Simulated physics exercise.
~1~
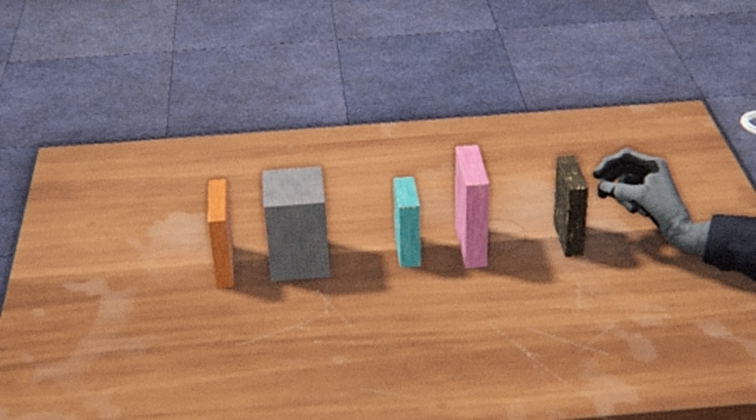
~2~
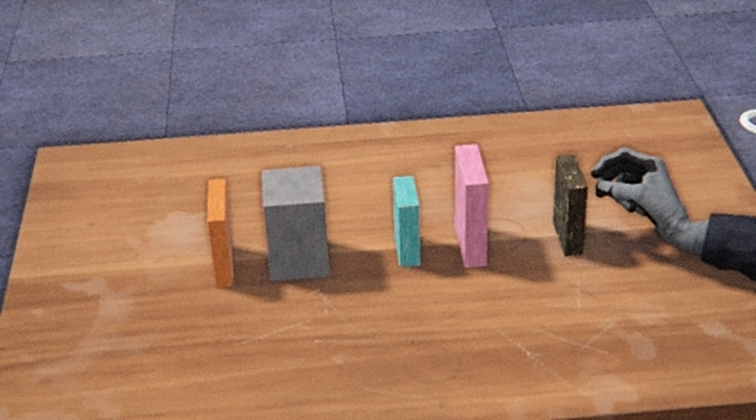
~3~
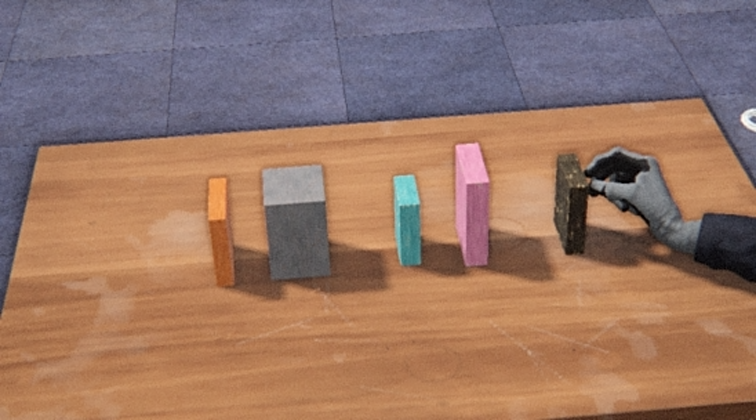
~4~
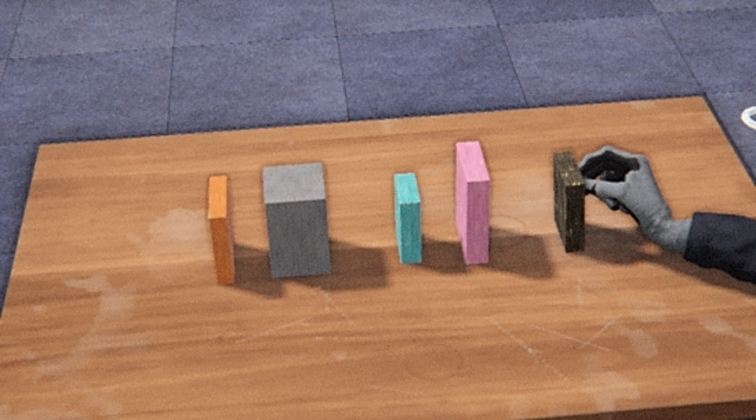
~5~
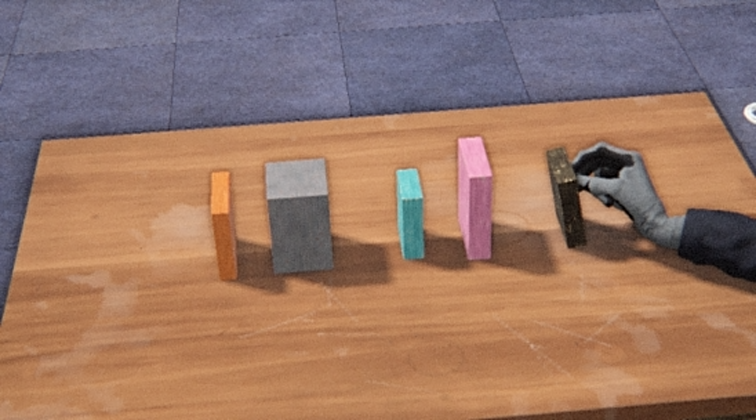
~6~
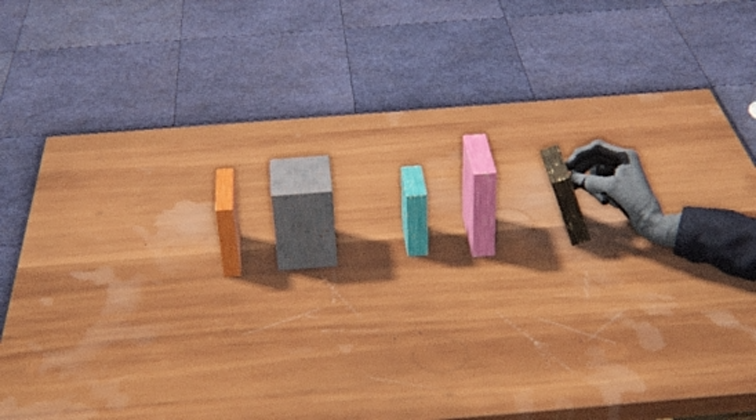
A gray hand reaches the black block on the right and tilts it leftward.
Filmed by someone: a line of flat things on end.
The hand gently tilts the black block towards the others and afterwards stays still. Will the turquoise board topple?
It never tilts past its balance.
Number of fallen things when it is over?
That adds up to 1 in total.
Then, 0.30 s after the last picture, black block 91° over; pink block tipped 4° from how it was.
Then, 1.20 s after the last picture, black block 90° over; pink block tipped 4° from how it was.
At rest, all 3 in place. Seen from the same camera at the end, turquoise board near (415, 211).
